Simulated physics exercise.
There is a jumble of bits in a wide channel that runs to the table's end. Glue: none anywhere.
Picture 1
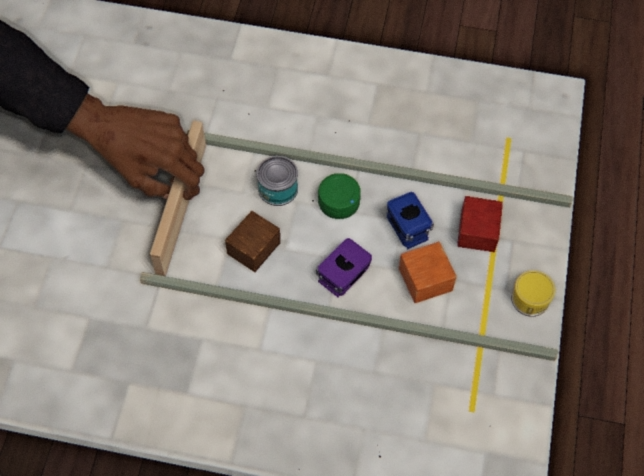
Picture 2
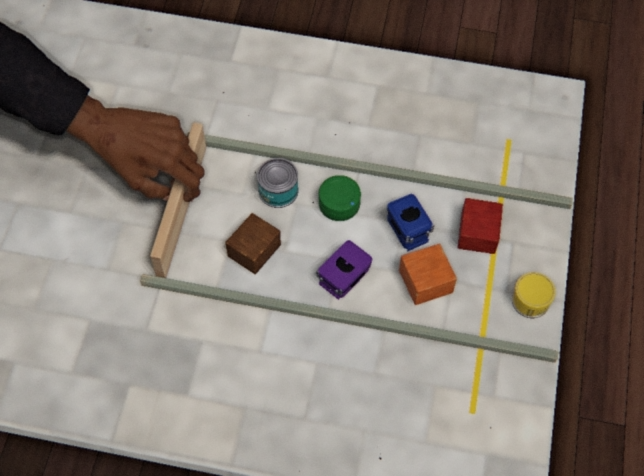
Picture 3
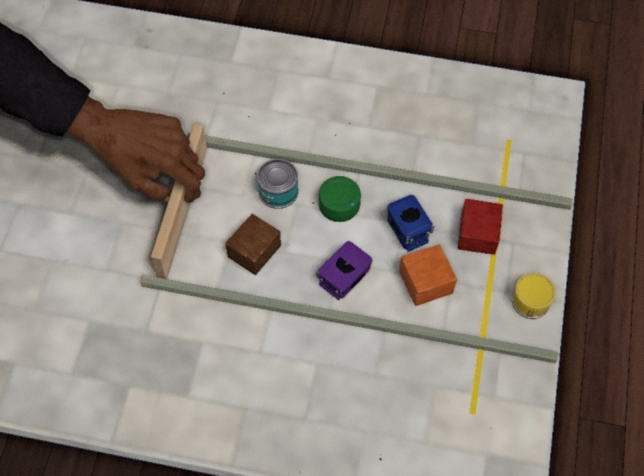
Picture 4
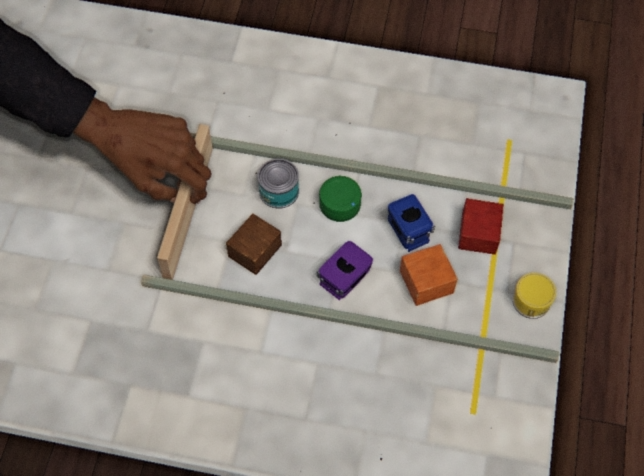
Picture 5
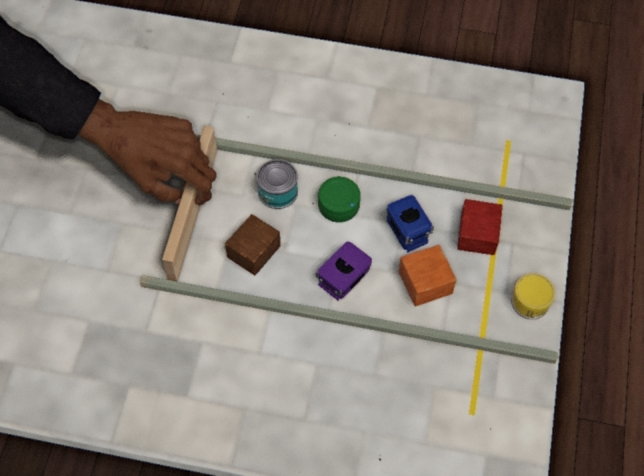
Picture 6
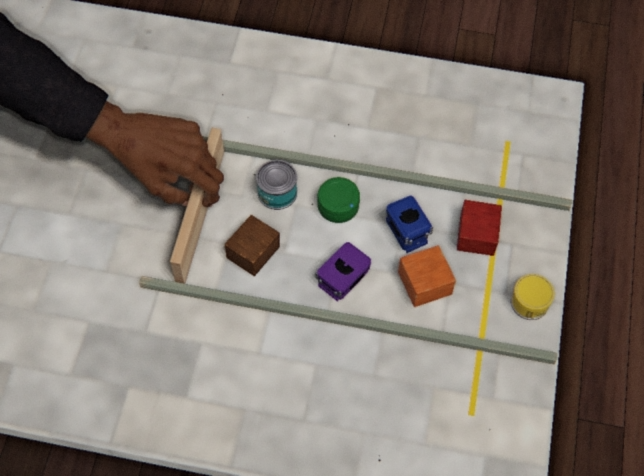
A hand slides a wooden board slightly right behind eight still, colourful objects between two rails.
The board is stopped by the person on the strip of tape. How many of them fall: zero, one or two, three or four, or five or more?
I predict that three of them or four will leave the table.
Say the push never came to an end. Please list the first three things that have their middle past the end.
Earliest first: The yellow pot, the orange block, the red block.
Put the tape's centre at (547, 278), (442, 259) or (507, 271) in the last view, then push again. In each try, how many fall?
Floor tally per try: 7 / 1 / 4.
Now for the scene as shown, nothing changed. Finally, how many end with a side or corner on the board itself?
The count is 2.
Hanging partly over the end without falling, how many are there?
Expected count: 1.
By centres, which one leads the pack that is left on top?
Green lid.
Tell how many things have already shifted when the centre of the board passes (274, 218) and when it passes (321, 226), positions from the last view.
At the one place 3, at the other 5.
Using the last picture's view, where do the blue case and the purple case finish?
The blue case comes to rest at (532, 251), and the purple case comes to rest at (541, 307).
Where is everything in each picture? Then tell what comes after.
Yellow pot (533, 294); red block (480, 224); orange block (427, 273); board (179, 197); tape (492, 265), in the first frame.
Red block (480, 226); purple case (345, 270), in the second frame.
Orange block (428, 275); board (181, 200), in the third frame.
Yellow pot (534, 296); blue case (410, 222), in the fourth frame.
Red block (480, 227); turquoise pot (278, 184), in the fifth frame.
Yellow pot (532, 297); red block (479, 228); orange block (426, 276); board (198, 204); tape (491, 268), in the sixth frame.
Soon after, none off yet; yellow pot at rest near (532, 297); red block at rest near (479, 228); orange block at rest near (426, 276).
After that, none off yet; yellow pot at rest near (532, 297); red block at rest near (481, 229); orange block displaced a little near (451, 285).
And then, none off yet; yellow pot displaced about its own width near (567, 304); red block displaced about its own width near (524, 245); orange block displaced well along near (526, 302).
In the end, the number that fall off is three or four; gone, orange block, red block and yellow pot.
